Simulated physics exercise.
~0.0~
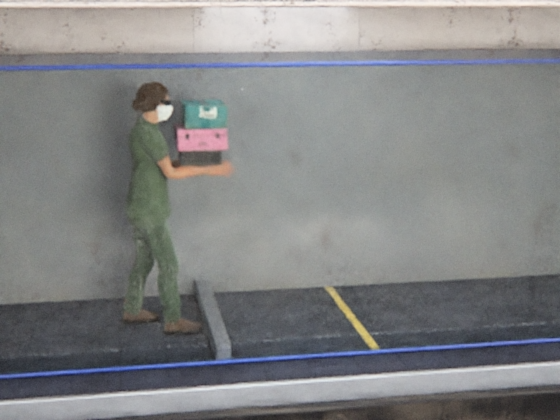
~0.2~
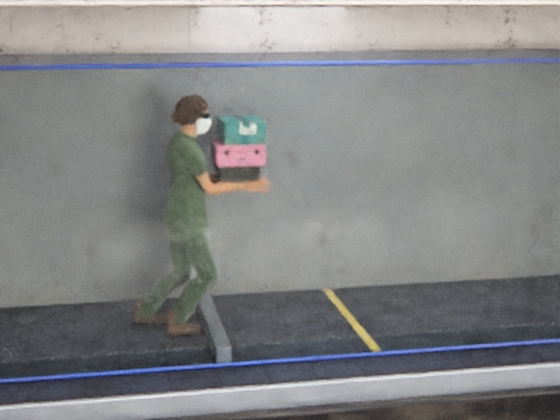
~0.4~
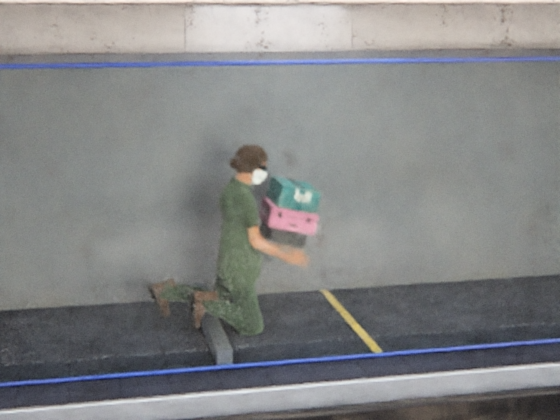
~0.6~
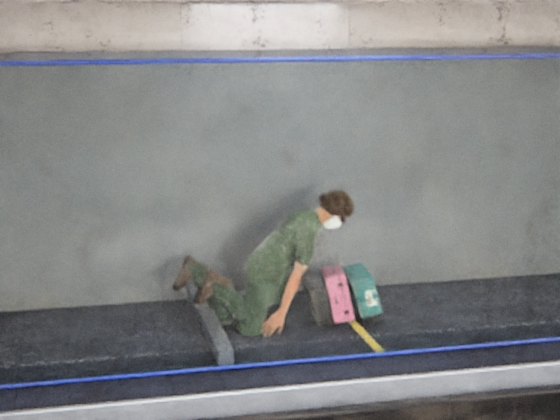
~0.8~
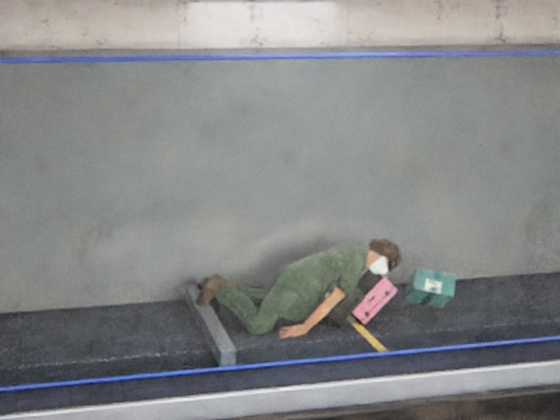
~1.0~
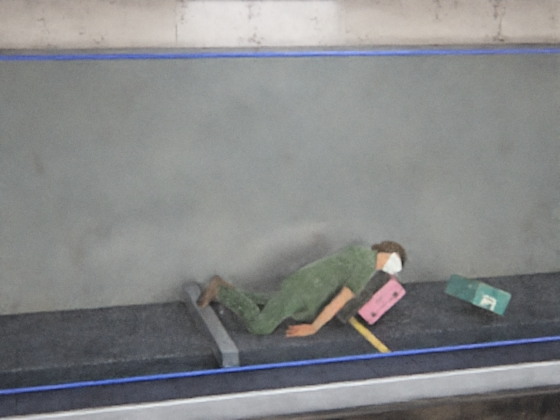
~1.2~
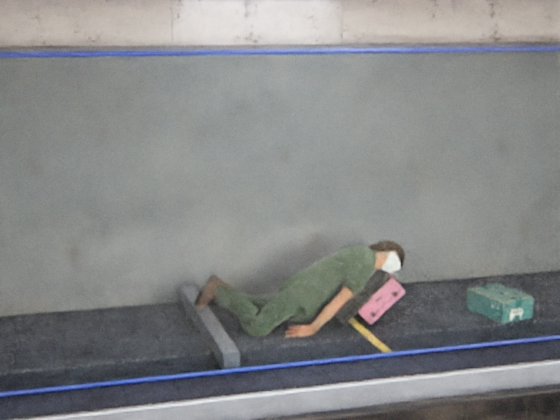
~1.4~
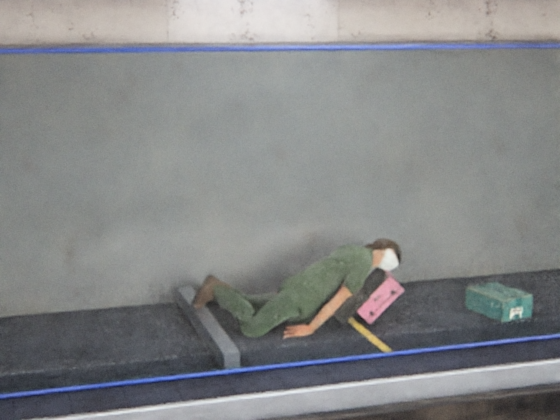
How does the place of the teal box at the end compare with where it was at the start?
At the start it was on top of the stack the person was carrying on the left. At the end it lay on the walkway at the far right, beyond the yellow line and apart from the other boxes.
